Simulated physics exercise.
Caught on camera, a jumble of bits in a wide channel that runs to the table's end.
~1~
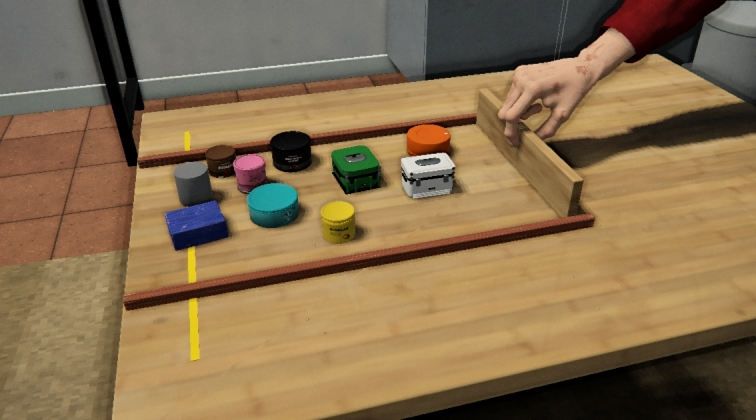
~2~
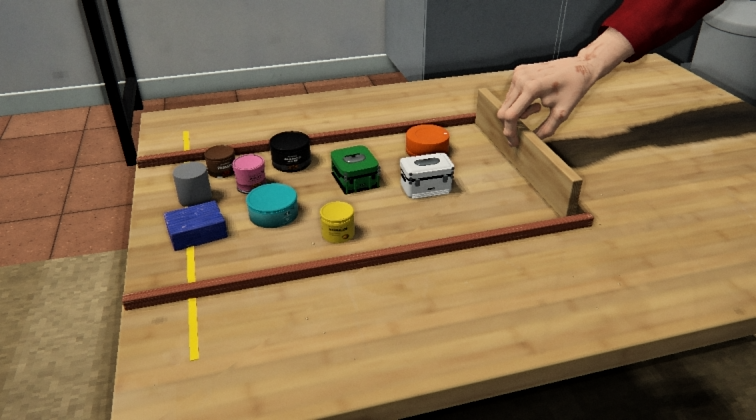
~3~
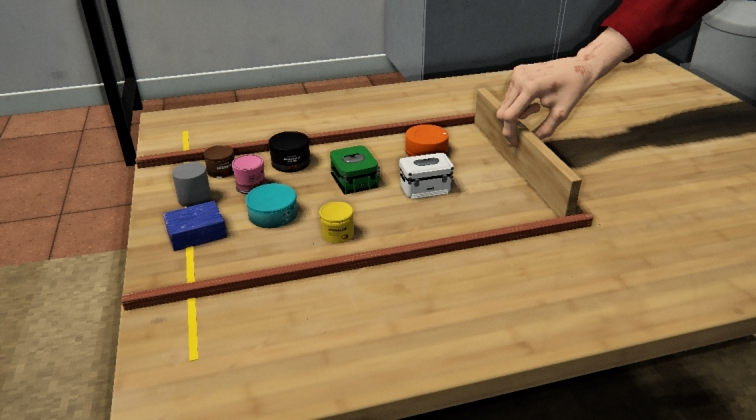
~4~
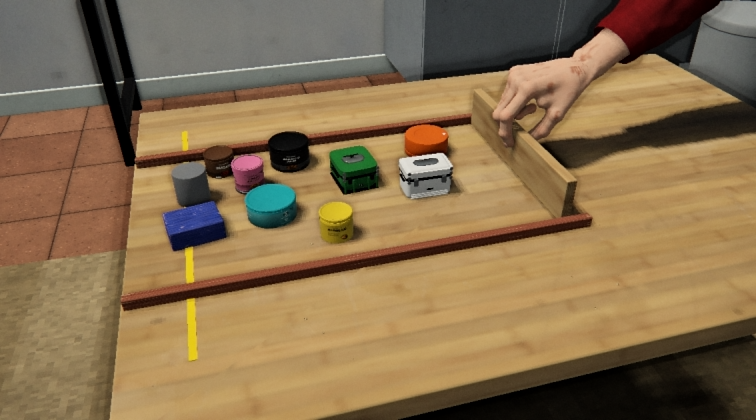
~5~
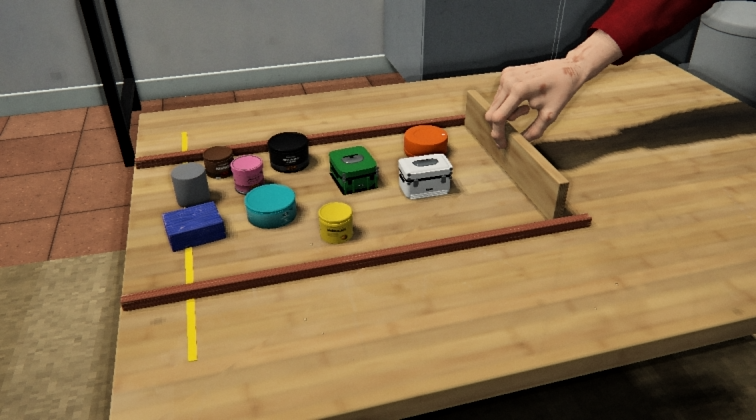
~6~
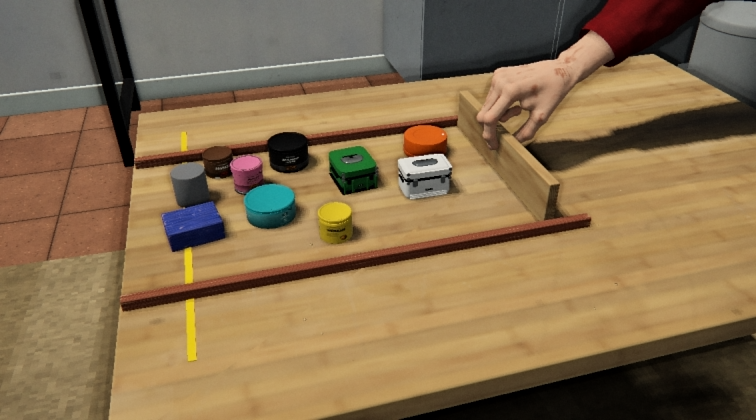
A hand in a red sleeve held a wooden board upright across a channel of colourful tubs and boxes on a table, then slid it slightly left while the containers stayed put.
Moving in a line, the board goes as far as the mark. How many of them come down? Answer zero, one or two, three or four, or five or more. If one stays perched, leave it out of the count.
Five or more.
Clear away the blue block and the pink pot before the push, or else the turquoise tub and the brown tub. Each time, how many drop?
4 and 4.
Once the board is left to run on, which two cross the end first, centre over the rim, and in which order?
The order is the blue block, then the brown tub.
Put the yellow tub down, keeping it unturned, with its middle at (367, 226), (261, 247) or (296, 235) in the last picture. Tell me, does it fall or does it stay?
In sequence: It stays; it stays; it stays.
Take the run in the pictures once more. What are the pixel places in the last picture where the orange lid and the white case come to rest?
(160, 179) and (158, 221), roughly.
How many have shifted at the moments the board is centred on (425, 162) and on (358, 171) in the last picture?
The counts are 2 and 4.
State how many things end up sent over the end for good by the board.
That totals 6.
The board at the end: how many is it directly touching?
Tally at the end: 4.
Soon after, none off yet; grey lid at rest near (190, 186); blue block at rest near (193, 226); brown tub at rest near (219, 162).
Then, none off yet; grey lid at rest near (190, 186); blue block at rest near (193, 226); brown tub at rest near (216, 163).
Further on, none off yet; grey lid moved about its own width near (166, 195); blue block moved about its own width near (117, 245); brown tub moved well along near (138, 170).
At rest, the number that fall off is five or more; fallen, black tub, turquoise tub, pink pot, brown tub, blue block and grey lid.
